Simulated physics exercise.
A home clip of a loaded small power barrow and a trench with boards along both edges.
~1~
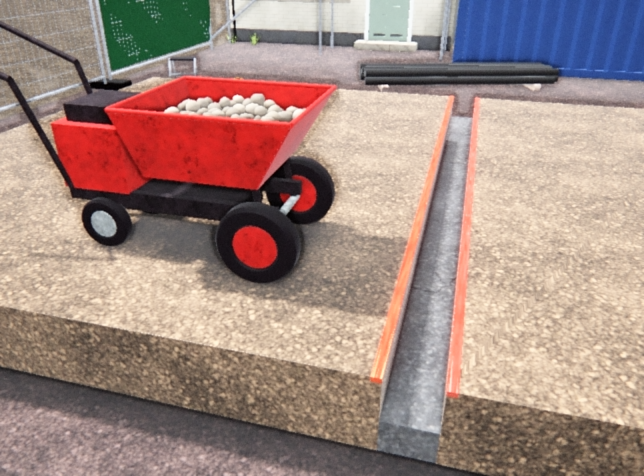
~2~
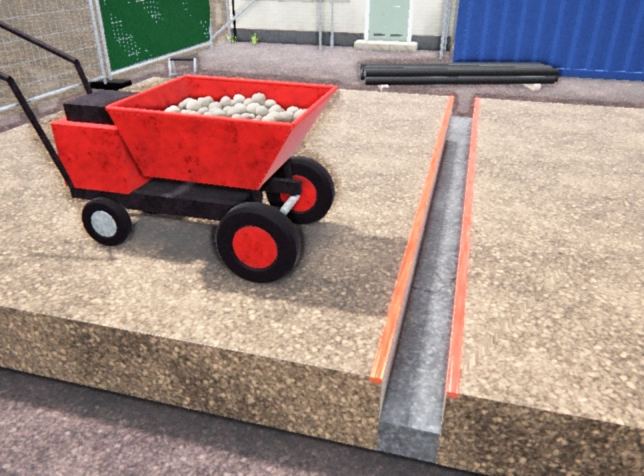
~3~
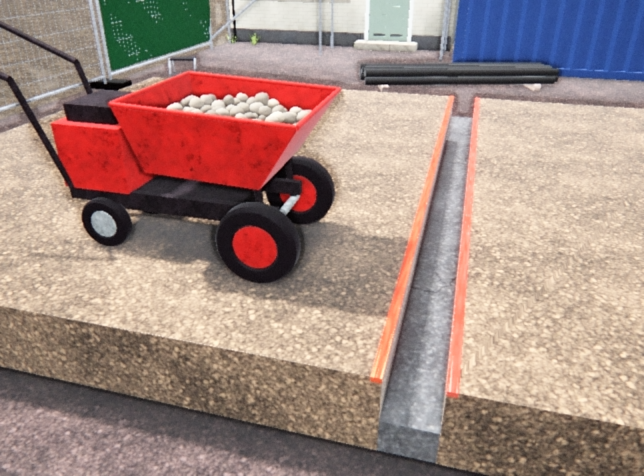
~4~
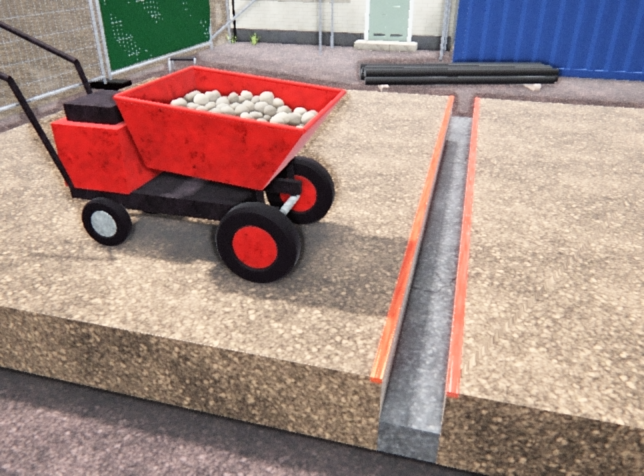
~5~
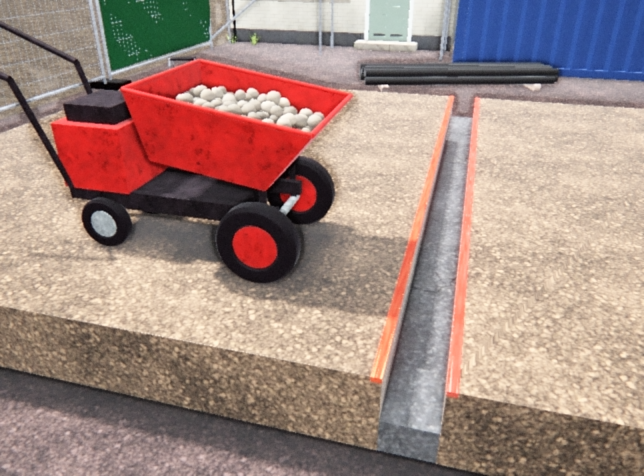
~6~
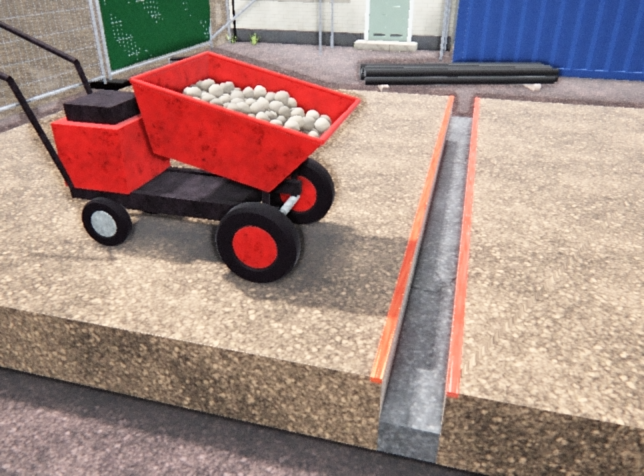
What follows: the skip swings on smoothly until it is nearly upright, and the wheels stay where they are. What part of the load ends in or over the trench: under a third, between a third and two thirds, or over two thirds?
The trench takes over two thirds.
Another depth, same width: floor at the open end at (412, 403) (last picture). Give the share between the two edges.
It comes to 50 per cent or so.
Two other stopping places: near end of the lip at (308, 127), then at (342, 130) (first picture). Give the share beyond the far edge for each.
About 20 and 50 per cent.
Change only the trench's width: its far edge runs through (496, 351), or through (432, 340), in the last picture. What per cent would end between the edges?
Roughly 100 per cent, and 50 per cent.
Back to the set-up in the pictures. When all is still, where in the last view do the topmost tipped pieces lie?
At about (418, 244).
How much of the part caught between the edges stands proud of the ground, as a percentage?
It comes to 20 per cent or so.
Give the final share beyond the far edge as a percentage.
About 10 per cent.
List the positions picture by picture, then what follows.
The first frame shows lip of the skip at (291, 126), level; top of the load at (236, 122), river pebbles; first edge of the trench at (388, 333); far edge at (457, 344), the trench under half as wide as the skip, and about as deep as wide.
The second frame shows lip of the skip at (292, 126), level; top of the load at (237, 122).
The third frame shows lip of the skip at (297, 128), tipped barely; top of the load at (219, 113).
The fourth frame shows lip of the skip at (303, 131), tipped barely; top of the load at (223, 106).
The fifth frame shows lip of the skip at (312, 136), tipped a little; top of the load at (216, 107).
The sixth frame shows lip of the skip at (322, 142), tipped a little; top of the load at (216, 108); first edge of the trench at (388, 333); far edge at (457, 344).
Soon, skip tipped well over; all in the skip.
A while on, skip tipped steeply; nearly all in the skip; a stray few short of the trench; a small part in or heaped over the trench; a stray few falling.
Towards the end, skip tipped right over; about a third in the skip; a stray few short of the trench; about two thirds in or heaped over the trench; a small part beyond it.
Finally, skip tipped right over; a stray few in the skip; a small part short of the trench; most in or heaped over the trench; a small part beyond it.
